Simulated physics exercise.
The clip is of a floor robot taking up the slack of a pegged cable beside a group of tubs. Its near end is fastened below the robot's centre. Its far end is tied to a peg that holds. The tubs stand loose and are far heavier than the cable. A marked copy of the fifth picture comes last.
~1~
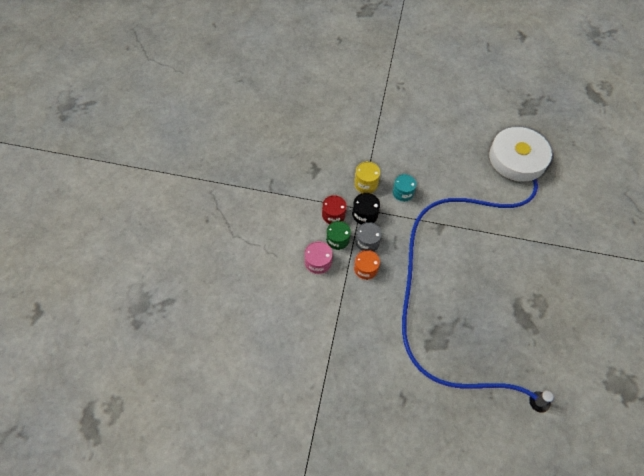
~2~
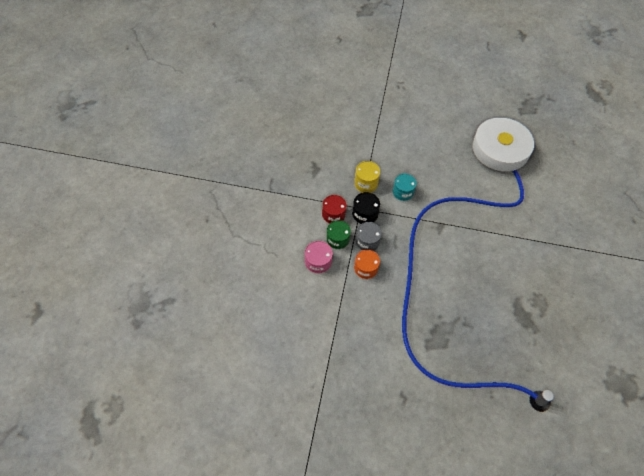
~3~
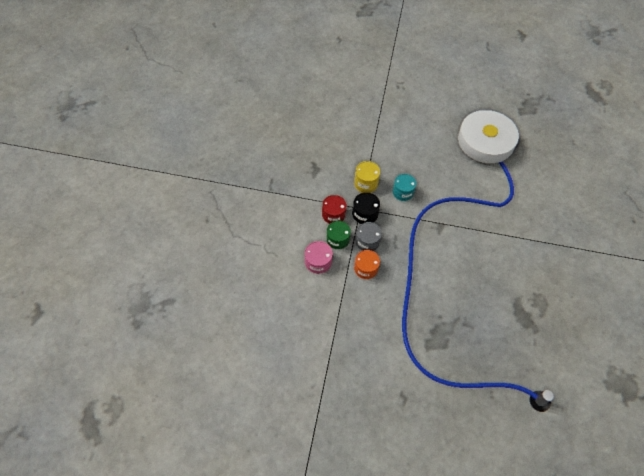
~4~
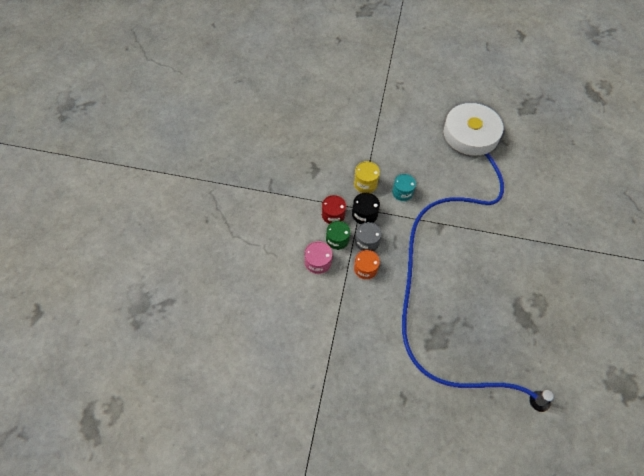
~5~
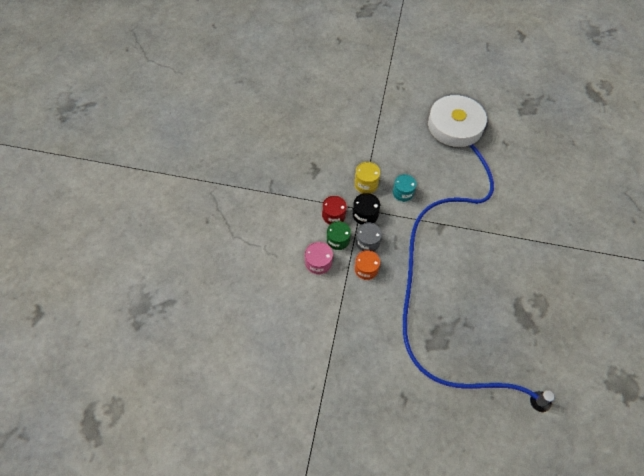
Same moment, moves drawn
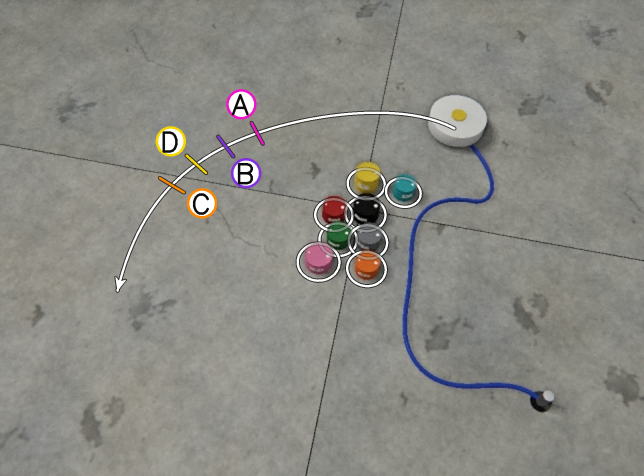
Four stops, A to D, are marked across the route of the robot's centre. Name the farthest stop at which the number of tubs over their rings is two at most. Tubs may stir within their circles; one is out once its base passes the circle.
The farthest stop within the limit is D.
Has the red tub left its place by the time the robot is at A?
No.
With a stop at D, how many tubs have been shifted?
By then, two.
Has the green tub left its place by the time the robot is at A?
By then, no.
On the copy, A at (257, 133); B at (226, 146); C at (172, 185); D at (196, 164); the route from (455, 128) via (253, 135) to (117, 291).
On D. First, robot (363, 106).
Then, robot (269, 122).
Finally, robot (195, 158); yellow tub (362, 185); turquoise tub (386, 200); two over the rings.
By contrast, A is within the limit but short; B is within the limit but short; C has three over the rings.
